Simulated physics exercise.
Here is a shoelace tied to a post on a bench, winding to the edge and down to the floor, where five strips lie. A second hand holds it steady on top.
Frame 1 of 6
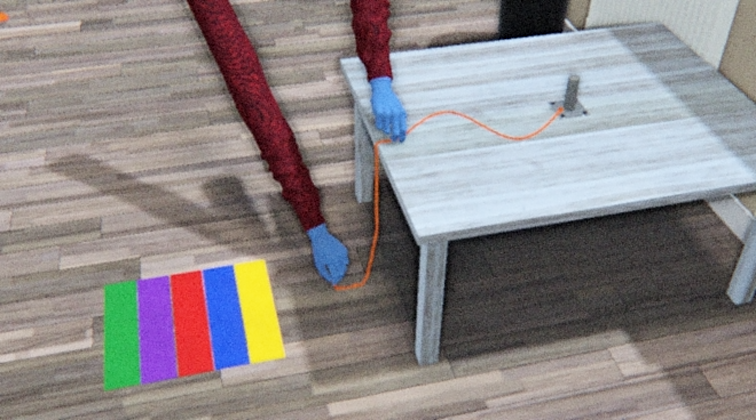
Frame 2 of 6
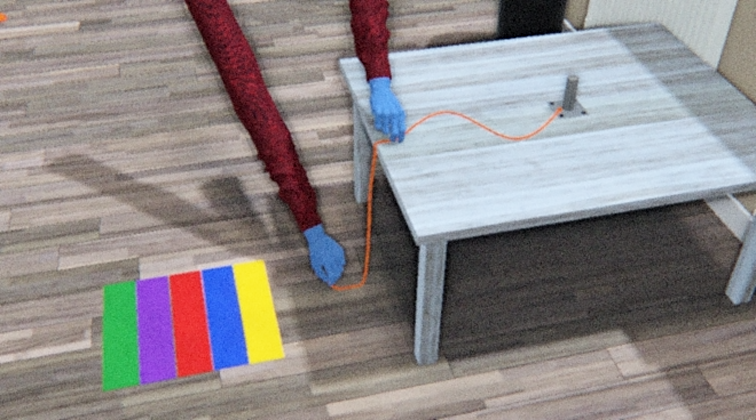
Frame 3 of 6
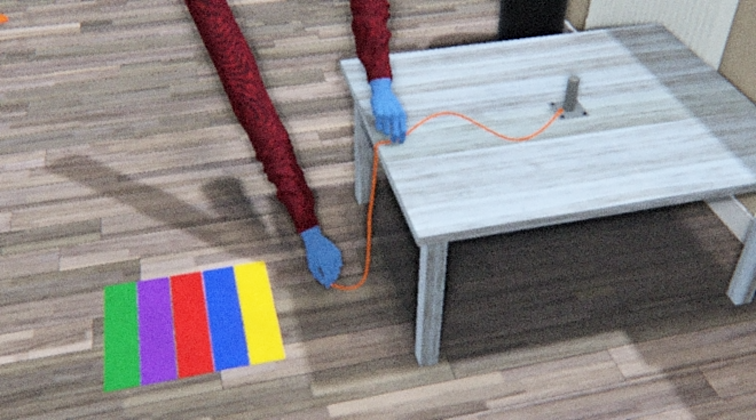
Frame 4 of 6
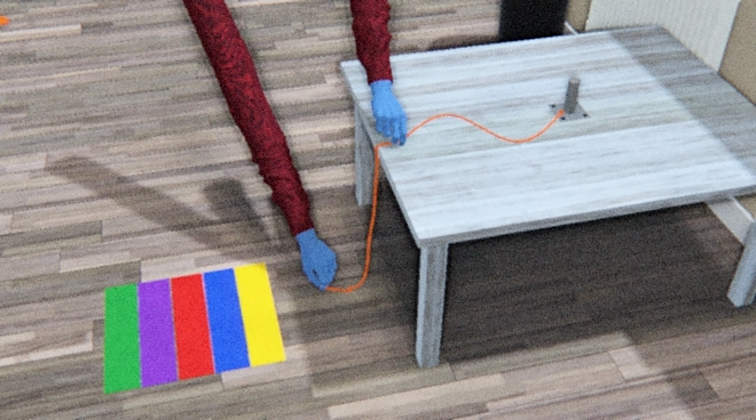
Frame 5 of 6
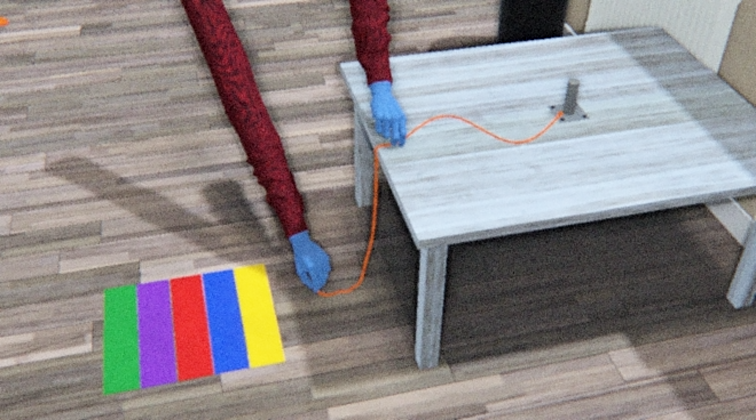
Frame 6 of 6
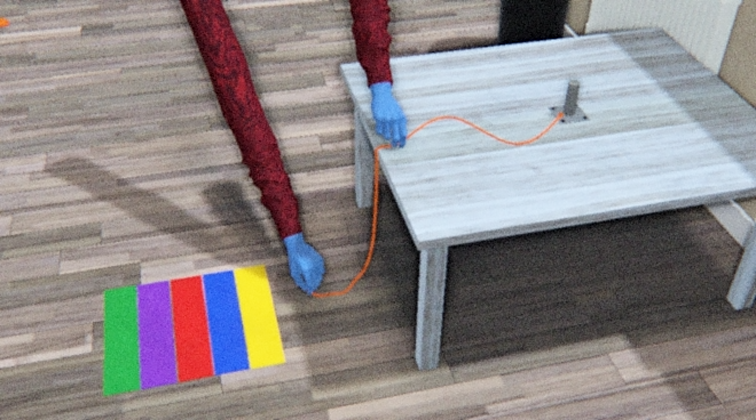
At first, one blue-gloved hand holds the end of an orange shoelace near the floor, right of five coloured strips, while another rests at the bench edge where the lace runs to a post. The lower hand then shifts slightly left, drawing the end a little nearer the yellow strip.
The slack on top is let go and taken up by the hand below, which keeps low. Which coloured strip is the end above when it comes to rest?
The purple one.
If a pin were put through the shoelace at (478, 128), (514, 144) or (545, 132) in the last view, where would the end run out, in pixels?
Those spots come out as (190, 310), (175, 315) and (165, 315).
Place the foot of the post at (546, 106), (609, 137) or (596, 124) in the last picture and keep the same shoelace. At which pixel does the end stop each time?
You'd get roughly (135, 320), (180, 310) and (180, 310), one for each try.
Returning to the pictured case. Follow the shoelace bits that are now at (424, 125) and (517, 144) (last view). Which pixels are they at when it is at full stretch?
Point one: (385, 144); point two: (491, 126).
Soon after, end near (214, 306); over blue.
Then, end near (176, 313); over red.
At full stretch, end near (153, 317); over purple. Over purple.
